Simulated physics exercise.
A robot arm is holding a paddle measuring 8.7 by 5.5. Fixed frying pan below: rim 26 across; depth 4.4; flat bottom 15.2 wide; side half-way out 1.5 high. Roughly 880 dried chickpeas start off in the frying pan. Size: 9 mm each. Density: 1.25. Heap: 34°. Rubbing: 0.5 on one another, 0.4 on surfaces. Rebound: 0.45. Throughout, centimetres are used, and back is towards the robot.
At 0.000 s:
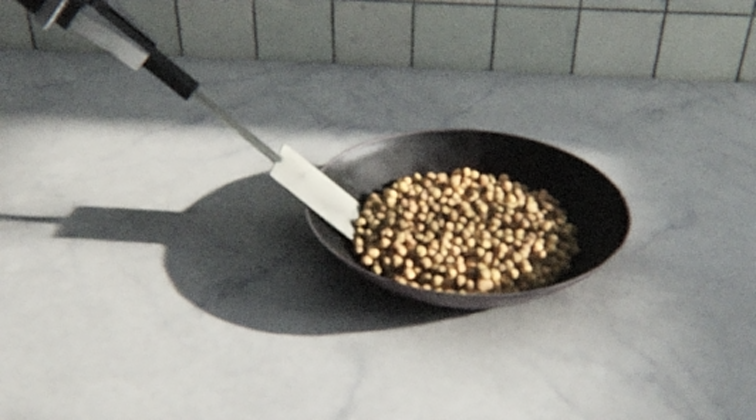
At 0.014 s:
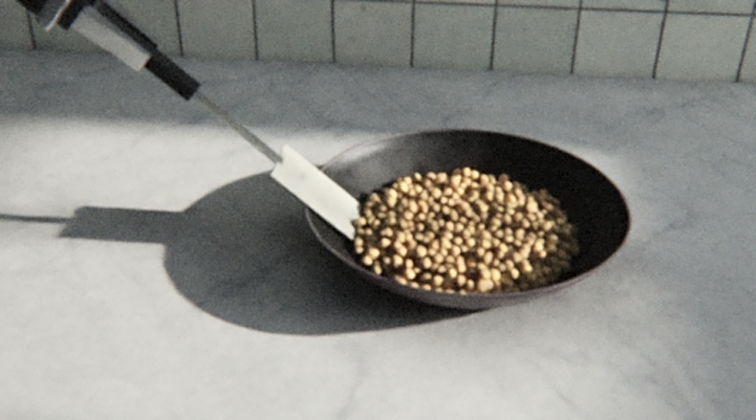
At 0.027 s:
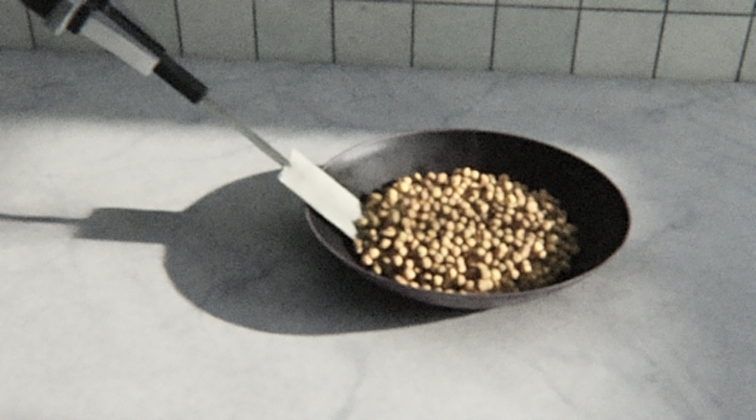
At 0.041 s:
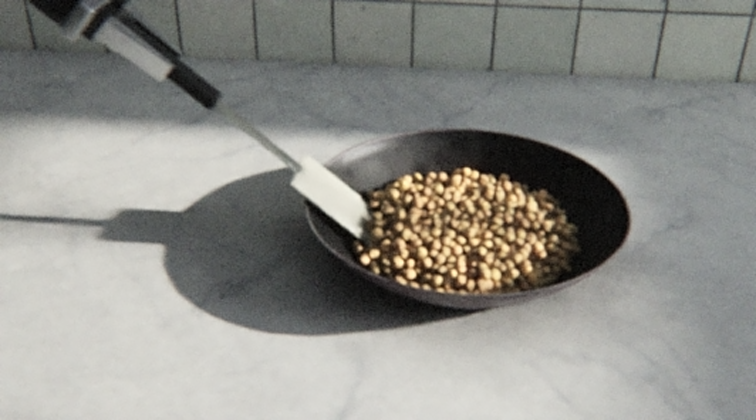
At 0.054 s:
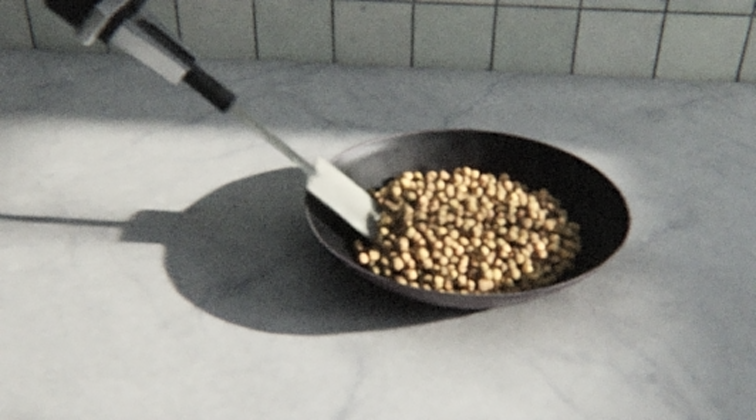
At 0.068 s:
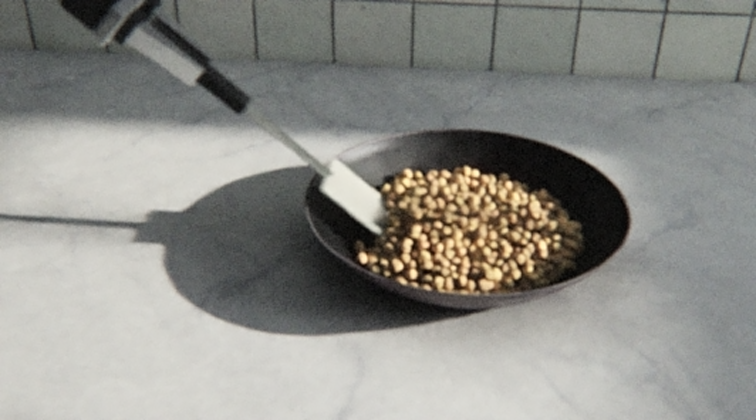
On a grey marbled countertop backed by pale square tiles, seen from slightly above by a still camera, strong light casts a long shadow to the left. A dark frying pan holds a heap of tan dried chickpeas, and a black-and-silver robot arm reaches from the upper left with a white paddle. The paddle slides slowly rightward and slightly down into the heap's left edge, nudging the nearest chickpeas.
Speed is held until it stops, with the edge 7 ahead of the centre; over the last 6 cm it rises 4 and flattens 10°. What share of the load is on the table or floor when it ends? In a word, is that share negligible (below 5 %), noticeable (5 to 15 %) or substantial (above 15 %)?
In a word, noticeable.
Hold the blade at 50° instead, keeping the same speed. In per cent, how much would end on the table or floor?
I'd expect near 10 percent then.
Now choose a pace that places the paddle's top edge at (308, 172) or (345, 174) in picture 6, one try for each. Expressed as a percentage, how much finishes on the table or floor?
That comes to some 0 and some 10 percent, in that order.
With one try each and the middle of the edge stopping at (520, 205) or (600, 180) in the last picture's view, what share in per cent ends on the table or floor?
Try 1: Approx. 0 %; try 2: Approx. 20 %.
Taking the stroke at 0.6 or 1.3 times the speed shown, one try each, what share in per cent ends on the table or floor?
The two tries give about 0 and 10 in a hundred.
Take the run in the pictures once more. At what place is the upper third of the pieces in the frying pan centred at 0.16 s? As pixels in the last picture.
Near pixel (512, 221).
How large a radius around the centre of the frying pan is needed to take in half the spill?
Close to 30 cm from the centre.
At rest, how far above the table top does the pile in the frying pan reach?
Near 5.0 centimetres high.
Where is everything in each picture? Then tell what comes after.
Paddle top edge at (276, 159), sloping 41°; upper third of the load around (461, 224), from x 360 to 575, top at y 175; 875 in the frying pan, in the first picture.
Paddle top edge at (278, 160), sloping 41°; upper third of the load around (461, 224), from x 360 to 575, top at y 175, in the second picture.
Paddle top edge at (285, 164), sloping 41°; upper third of the load around (461, 223), from x 360 to 575, top at y 175, in the third picture.
Paddle top edge at (299, 169), sloping 41°; upper third of the load around (459, 222), from x 355 to 575, top at y 175, in the fourth picture.
Paddle top edge at (313, 172), sloping 41°; upper third of the load around (459, 221), from x 360 to 575, top at y 170, in the fifth picture.
Paddle top edge at (327, 173), sloping 41°; upper third of the load around (462, 220), from x 360 to 580, top at y 170; 875 in the frying pan, in the sixth picture.
After 0.11 s, sloping 41°, highest piece 5 above the table; 875 in the frying pan.
After 0.16 s, sloping 37°, highest piece 8 above the table; 875 in the frying pan.
After 0.39 s, sloping 31°, highest piece 5 above the table; 807 in the frying pan, 64 on the table or floor, 4 on the blade or in flight.
After 1.44 s, sloping 31°, highest piece 5 above the table; 807 in the frying pan, 68 on the table or floor.
At rest, 807 in the frying pan, 68 on the table or floor. That is 8 % on the table or floor.
